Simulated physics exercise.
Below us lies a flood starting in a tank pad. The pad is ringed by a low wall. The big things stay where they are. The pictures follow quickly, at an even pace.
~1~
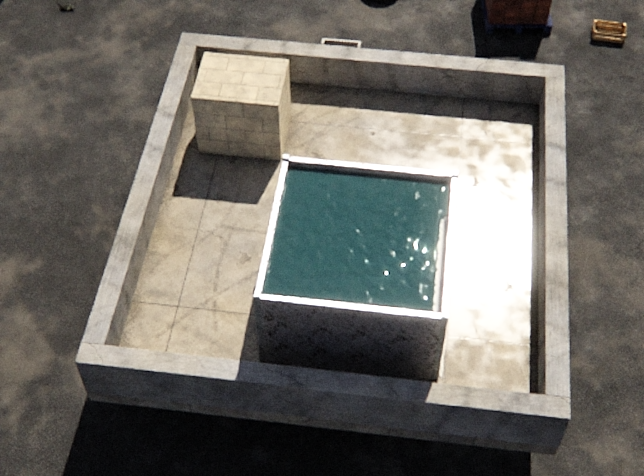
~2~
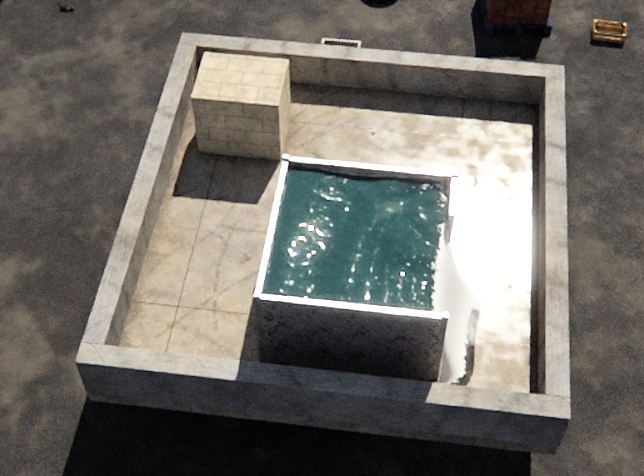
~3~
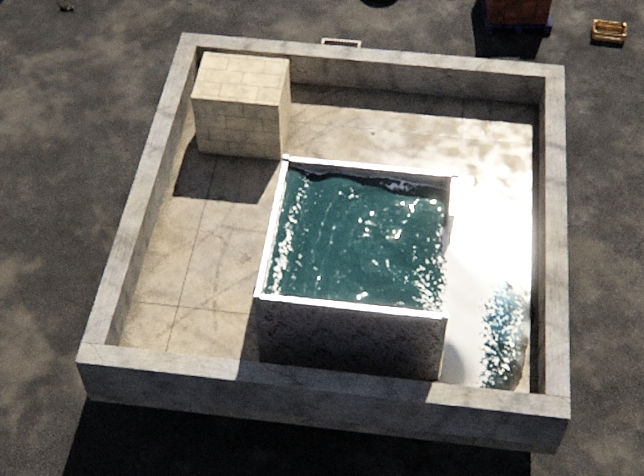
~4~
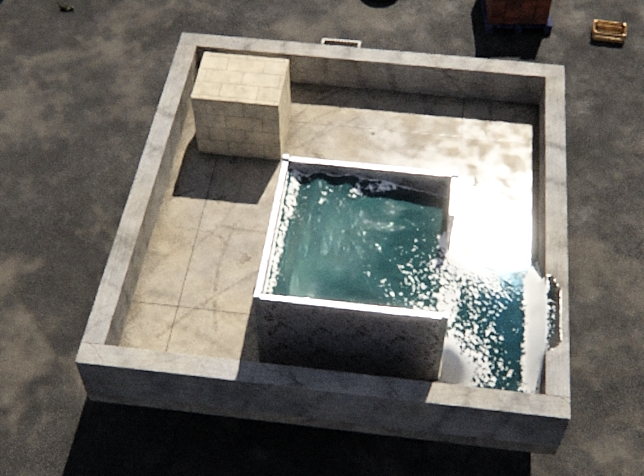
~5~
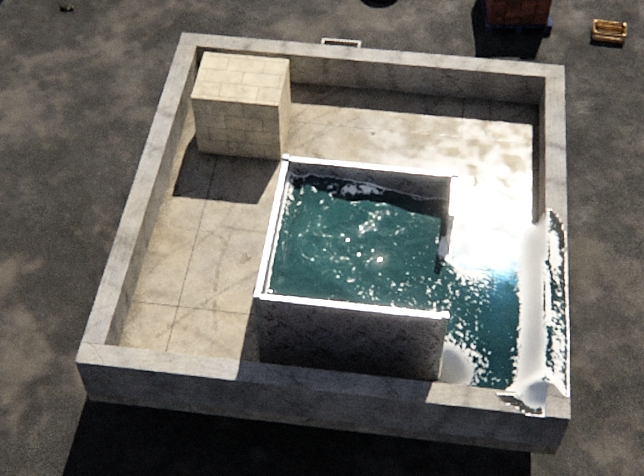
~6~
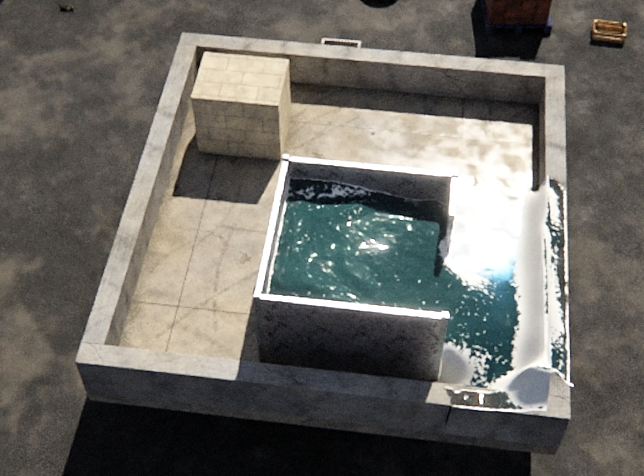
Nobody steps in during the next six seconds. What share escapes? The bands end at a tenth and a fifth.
Over the wall goes a tenth to a fifth.
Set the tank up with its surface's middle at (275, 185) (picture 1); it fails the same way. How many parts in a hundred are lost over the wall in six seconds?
Close to 8 %.
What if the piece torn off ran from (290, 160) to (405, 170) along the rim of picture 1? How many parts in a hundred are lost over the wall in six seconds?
I make it 4 per cent.
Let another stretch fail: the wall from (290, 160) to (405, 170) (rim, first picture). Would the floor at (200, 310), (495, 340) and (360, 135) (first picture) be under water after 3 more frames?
In turn: Free of water, no water, awash.
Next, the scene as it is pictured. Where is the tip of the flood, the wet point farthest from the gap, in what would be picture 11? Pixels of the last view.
Roughly at (526, 108).
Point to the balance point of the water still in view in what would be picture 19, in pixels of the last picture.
Near (397, 274).
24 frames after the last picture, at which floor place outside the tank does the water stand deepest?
Close to (200, 78).
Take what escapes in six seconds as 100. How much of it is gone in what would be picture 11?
Close to 55 %.
A moment on, water covers 25 % of the floor; the low wall has let 4 % over.
Next, water covers 30 % of the floor; the low wall has let 9 % over.
Then, water covers 60 % of the floor; the low wall has let 16 % over.
Later, water covers 75 % of the floor; the low wall has let 16 % over.
In the end, water covers 80 % of the floor; the low wall has let 16 % over.
